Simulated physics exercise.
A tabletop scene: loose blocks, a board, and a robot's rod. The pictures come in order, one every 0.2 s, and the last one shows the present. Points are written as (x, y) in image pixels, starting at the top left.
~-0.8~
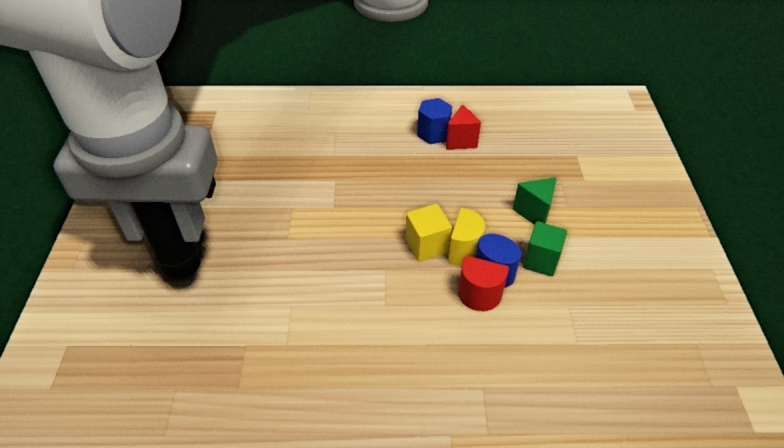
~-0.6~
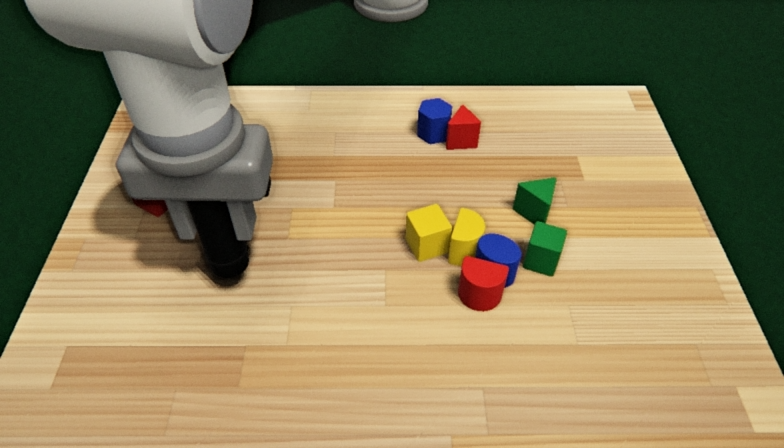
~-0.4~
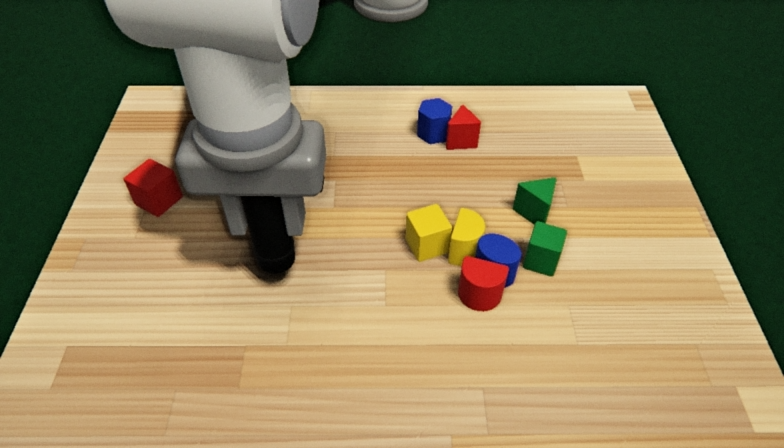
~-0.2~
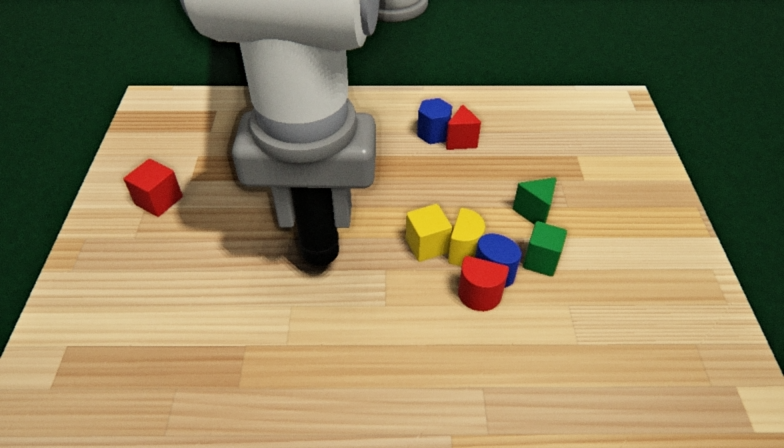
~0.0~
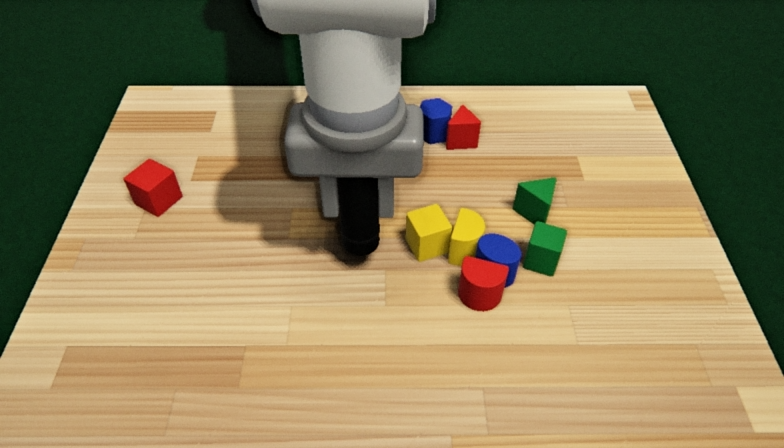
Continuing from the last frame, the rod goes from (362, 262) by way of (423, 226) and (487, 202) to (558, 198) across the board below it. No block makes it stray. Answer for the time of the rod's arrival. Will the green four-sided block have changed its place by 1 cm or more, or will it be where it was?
In the end it has not been moved.
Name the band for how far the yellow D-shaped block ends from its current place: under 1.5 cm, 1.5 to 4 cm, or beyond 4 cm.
The distance will be 1.5 to 4 cm.
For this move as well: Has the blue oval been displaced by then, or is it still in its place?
The block in question is displaced by the end.
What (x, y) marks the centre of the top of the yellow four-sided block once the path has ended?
It should be at about (492, 199).
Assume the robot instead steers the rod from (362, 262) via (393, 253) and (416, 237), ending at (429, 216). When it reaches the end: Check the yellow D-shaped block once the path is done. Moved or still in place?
By the last moment of the path, the yellow D-shaped block has shifted.
The first path, step by step. One third of the way, rod (425, 206); yellow four-sided block (459, 211), turned 50° clockwise; yellow D-shaped block (484, 227), turned 15° clockwise; blue oval (510, 252).
Two thirds of the way, rod (491, 182); yellow four-sided block (491, 200), turned 110° clockwise; yellow D-shaped block (495, 226), turned 55° clockwise; blue oval (512, 254).
At the end, rod (564, 179); yellow four-sided block (492, 199), turned 115° clockwise; yellow D-shaped block (495, 226), turned 55° clockwise; blue oval (512, 254); green three-sided block (582, 198), turned 80° clockwise; green four-sided block unmoved.
